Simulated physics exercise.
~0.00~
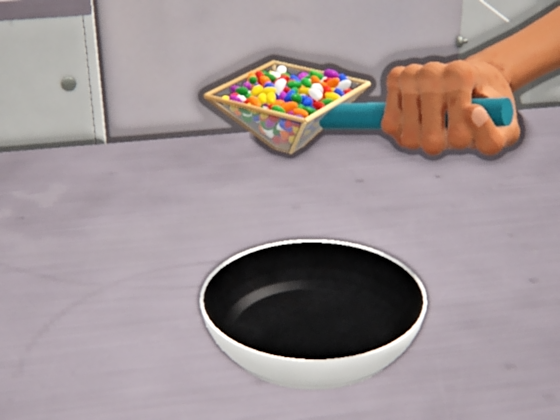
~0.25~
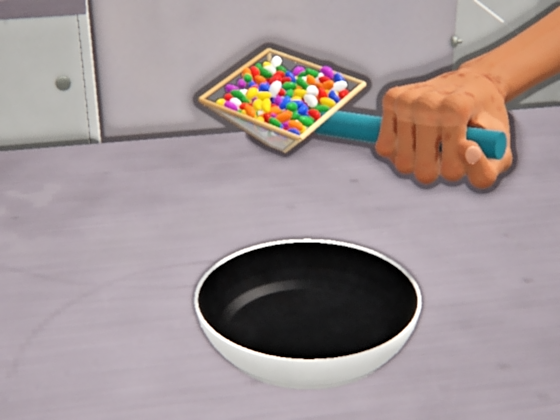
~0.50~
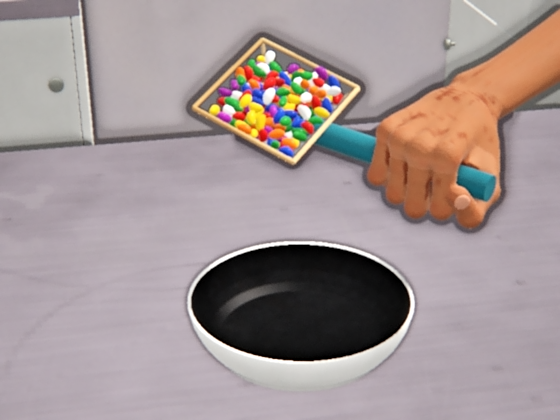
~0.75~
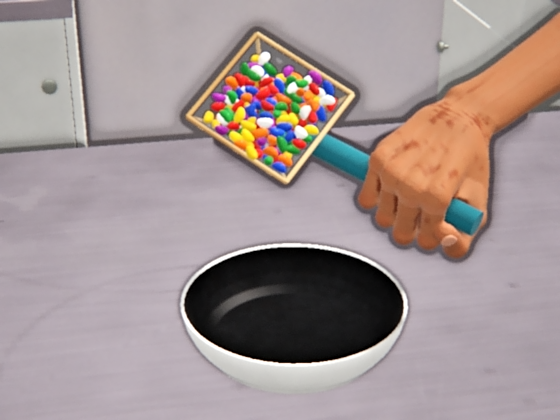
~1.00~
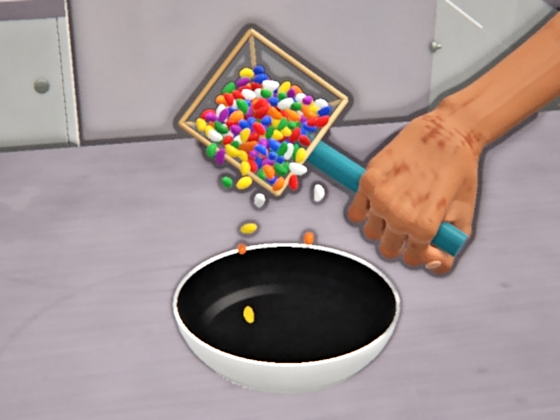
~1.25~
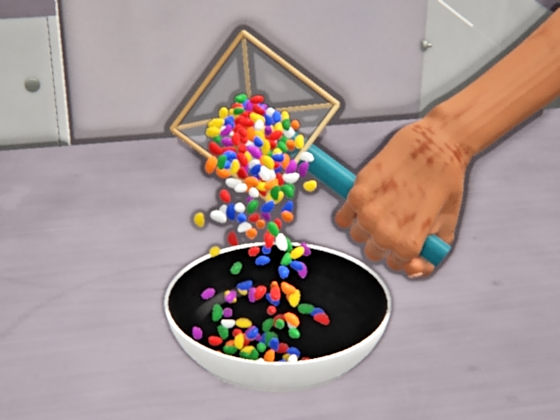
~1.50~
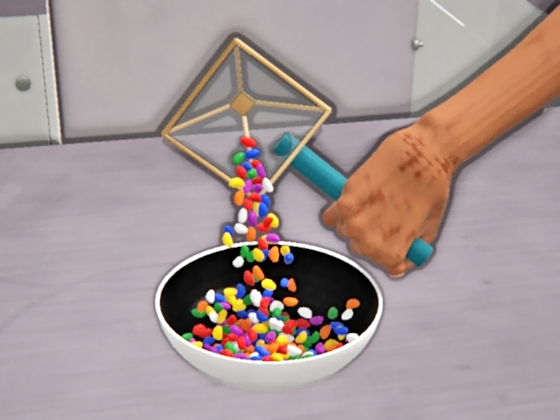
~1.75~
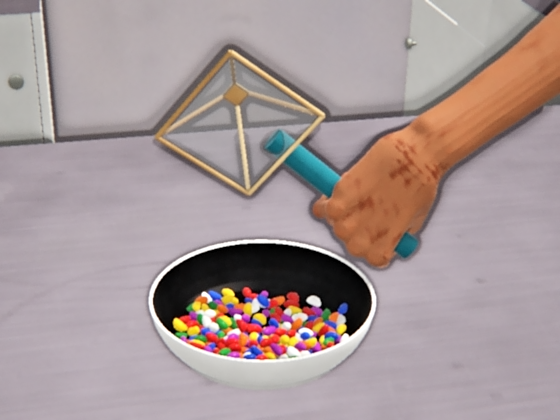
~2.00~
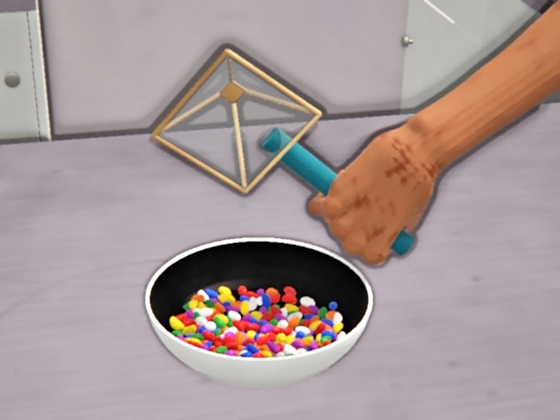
A hand tilts a scoop of colourful jelly beans until they all pour into a pan.
